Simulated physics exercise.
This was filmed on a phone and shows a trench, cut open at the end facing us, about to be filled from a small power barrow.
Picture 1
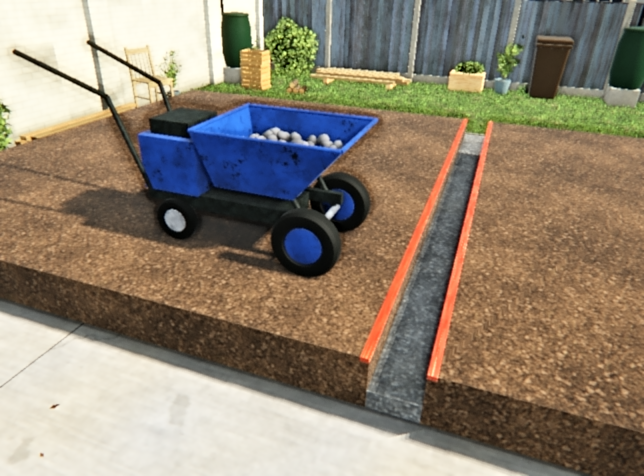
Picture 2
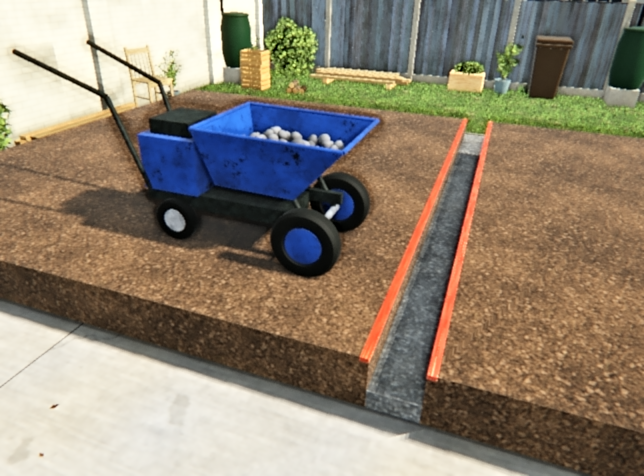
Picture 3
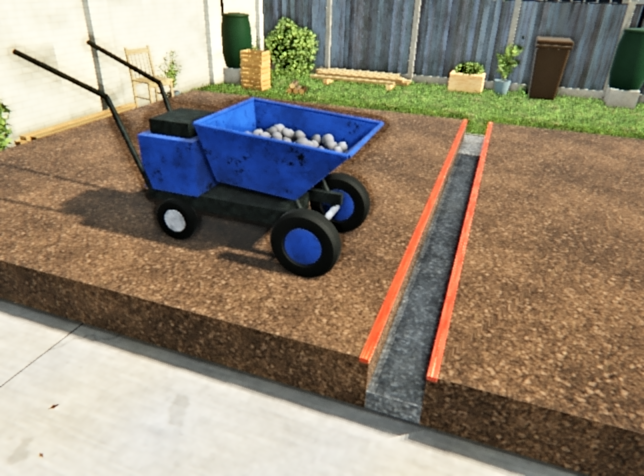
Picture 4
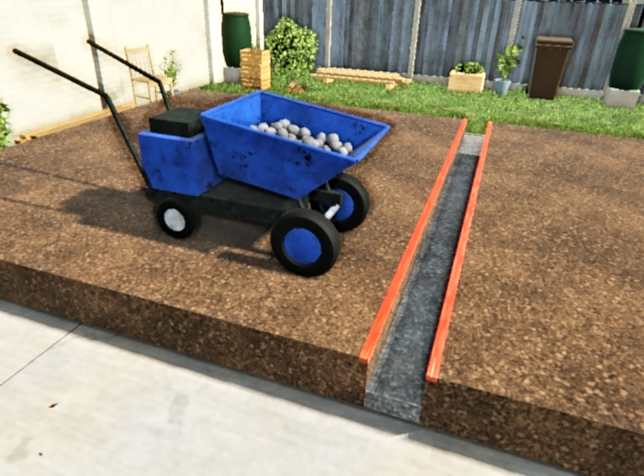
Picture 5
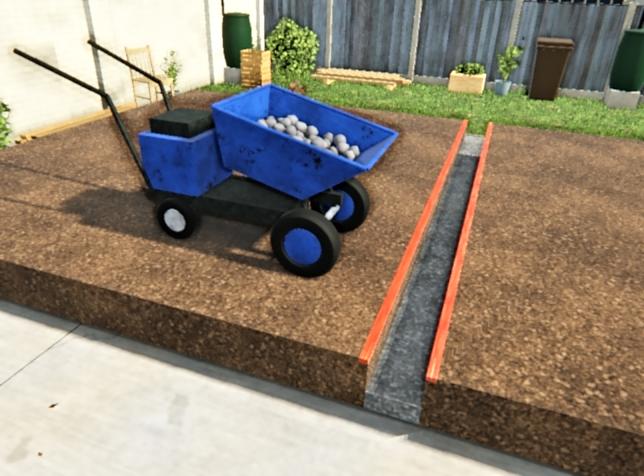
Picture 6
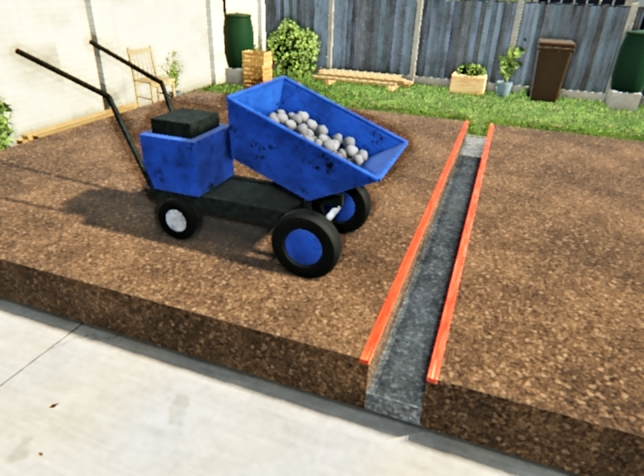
In a fenced garden, a small blue power barrow stands beside an orange-edged trench, its skip of round cobbles gradually tilting right.
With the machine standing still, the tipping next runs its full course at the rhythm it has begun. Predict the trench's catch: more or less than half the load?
Half exceeded.
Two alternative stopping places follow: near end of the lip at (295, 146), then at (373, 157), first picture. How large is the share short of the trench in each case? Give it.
About 20 percent the first time, about 0 percent the second.
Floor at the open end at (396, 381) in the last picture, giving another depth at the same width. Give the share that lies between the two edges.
60 %.
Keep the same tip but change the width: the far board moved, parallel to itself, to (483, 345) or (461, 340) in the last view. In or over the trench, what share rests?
I'd put it near 100 in a hundred, then near 90 in a hundred.
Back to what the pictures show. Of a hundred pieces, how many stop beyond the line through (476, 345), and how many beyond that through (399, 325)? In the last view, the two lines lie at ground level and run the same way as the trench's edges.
Near 30 % and near 90 %, in that order.
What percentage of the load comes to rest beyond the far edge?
Result: Close to 35 %.
Soon after the last picture, skip tipped steeply; all in the skip.
A little later, skip tipped right over; most in the skip; a small part in or heaped over the trench; a stray few beyond it; a stray few falling.
Later still, skip tipped right over; a small part in the skip; about two thirds in or heaped over the trench; about a third beyond it.
By the end, skip tipped right over; about two thirds in or heaped over the trench; about a third beyond it.
